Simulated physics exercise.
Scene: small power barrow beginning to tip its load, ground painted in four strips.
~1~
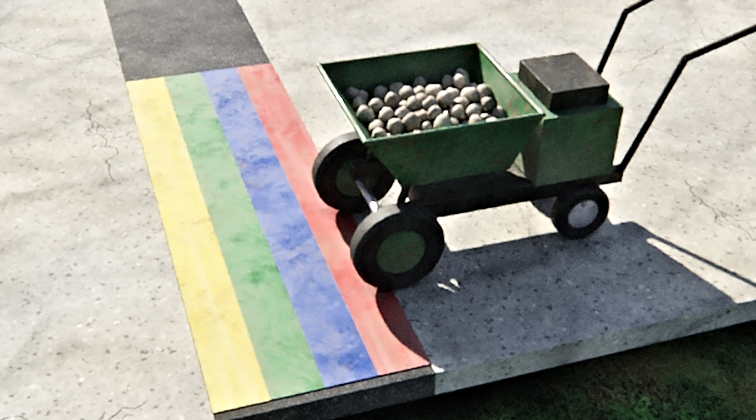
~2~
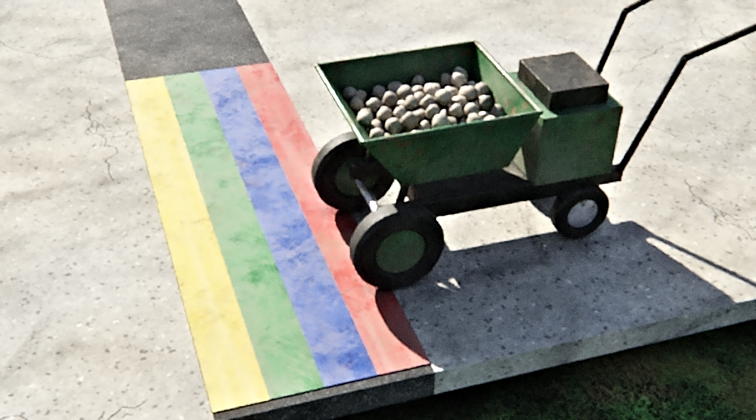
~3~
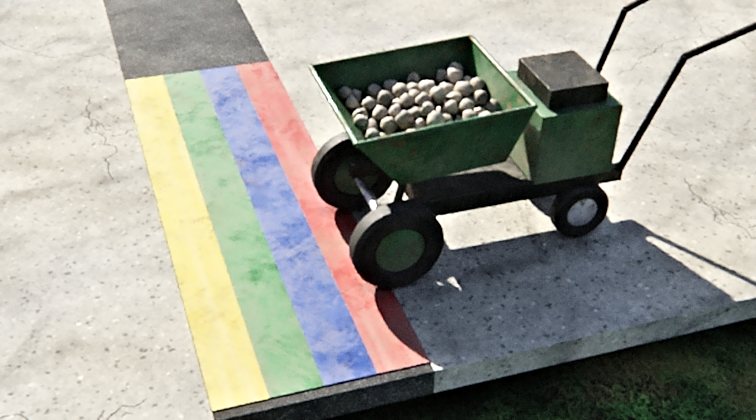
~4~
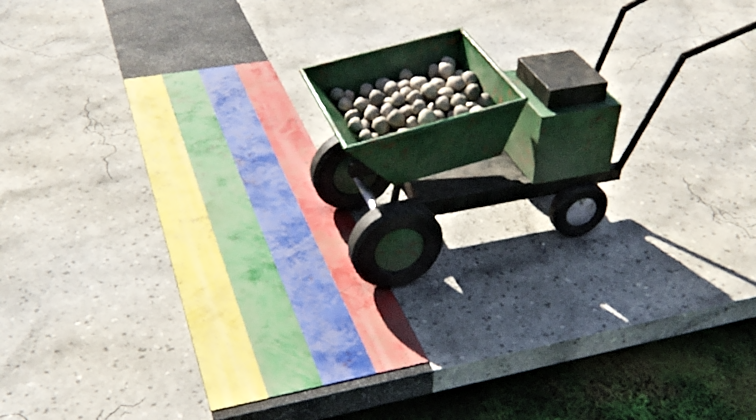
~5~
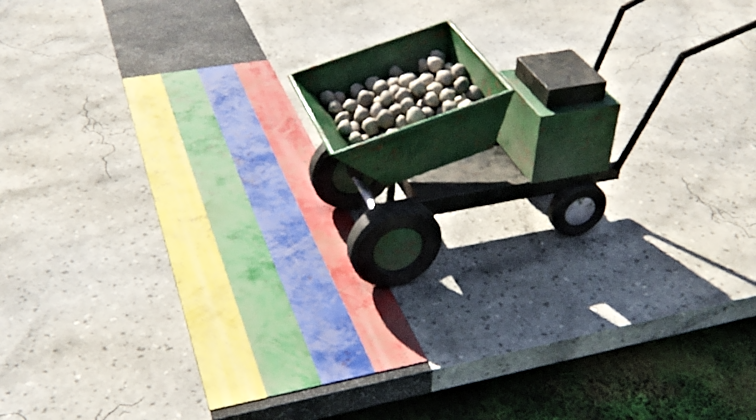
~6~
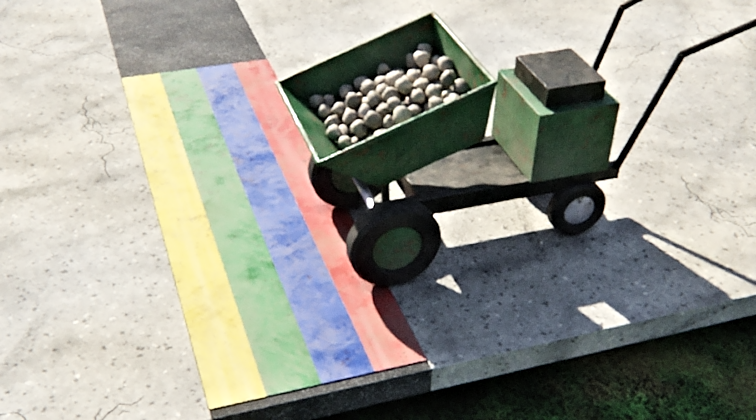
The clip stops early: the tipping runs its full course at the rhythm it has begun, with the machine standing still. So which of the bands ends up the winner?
The winner is the yellow band.
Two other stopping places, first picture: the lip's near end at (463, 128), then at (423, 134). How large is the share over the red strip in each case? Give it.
Around 10 and 0 per cent respectively.
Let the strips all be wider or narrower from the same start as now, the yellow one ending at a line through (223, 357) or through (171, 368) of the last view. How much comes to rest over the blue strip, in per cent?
The first gives around 0 %, the second around 0 %.
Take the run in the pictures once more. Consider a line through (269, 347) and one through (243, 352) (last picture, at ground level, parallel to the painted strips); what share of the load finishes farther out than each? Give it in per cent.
Close to 90 per cent, then close to 70 per cent.
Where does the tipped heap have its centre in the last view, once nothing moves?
Around (187, 273).
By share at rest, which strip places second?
Ranked second: The strip in green.
Soon, skip tipped steeply; all in the skip.
A while on, skip tipped right over; about two thirds in the skip; a small part over the green strip; about a third over the yellow strip; a stray few off the paint.
Towards the end, skip tipped right over; a small part in the skip; a small part over the green strip; about a third over the yellow strip; about a third off the paint.
Finally, skip tipped right over; a small part in the skip; none over the red strip; none over the blue strip; a small part over the green strip; about a third over the yellow strip; about a third off the paint.
